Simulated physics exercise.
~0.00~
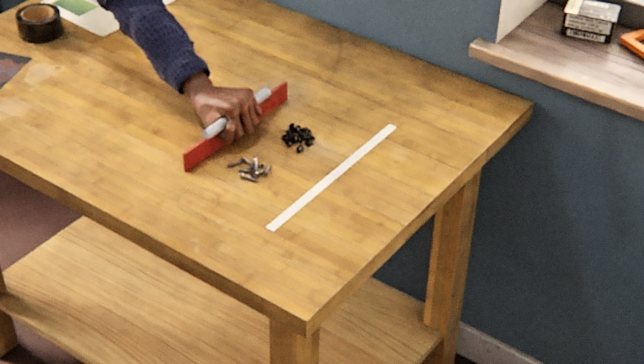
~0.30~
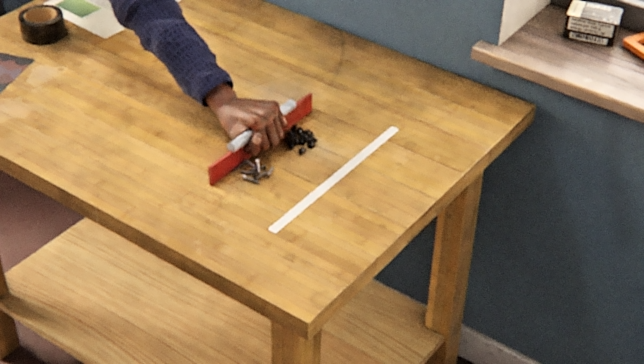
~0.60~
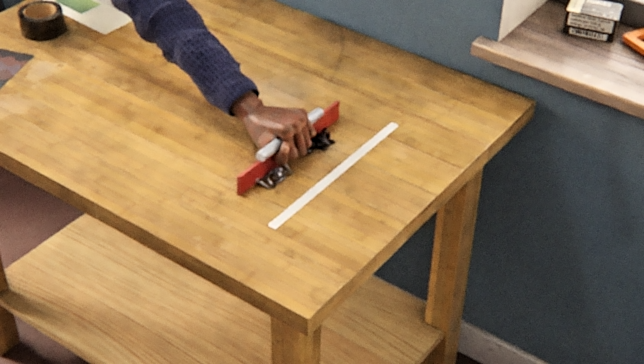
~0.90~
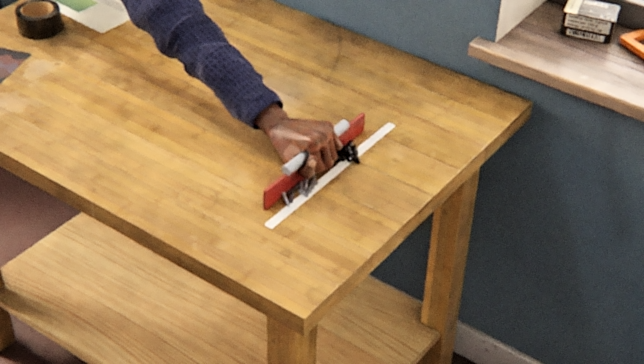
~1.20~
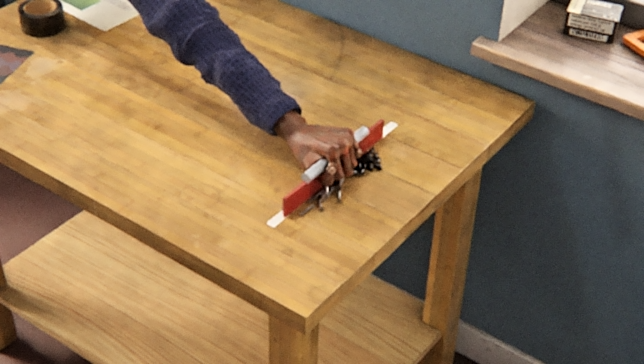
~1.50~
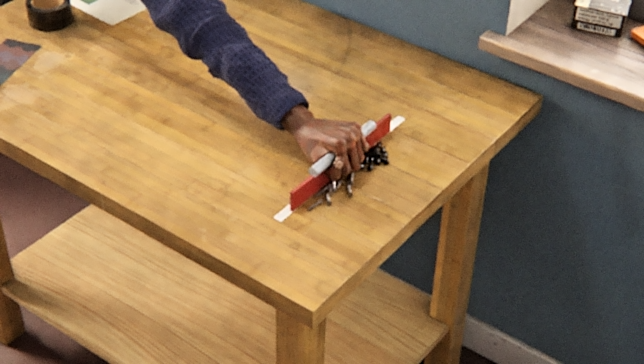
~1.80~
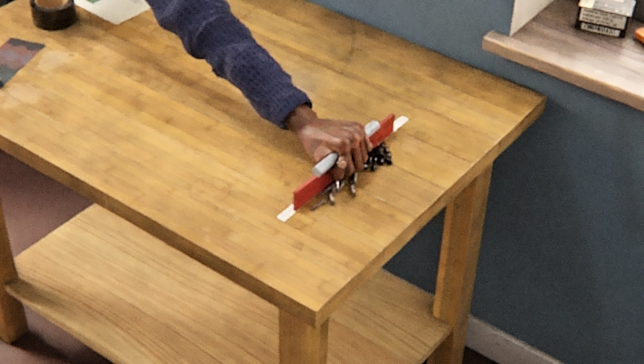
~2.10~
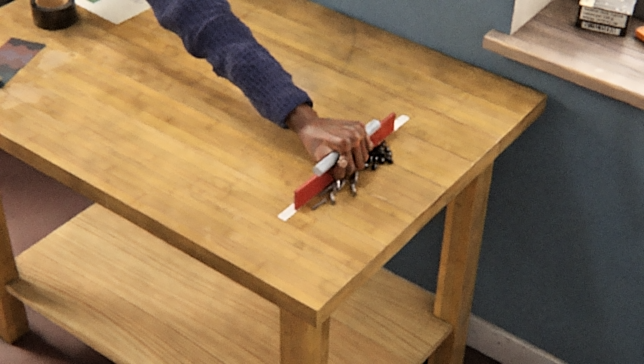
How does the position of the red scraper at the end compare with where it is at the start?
At the start the scraper is on the open wood to the left of the white tape, behind the two piles. By the end it is further right and closer to the near end of the table, resting on the tape.
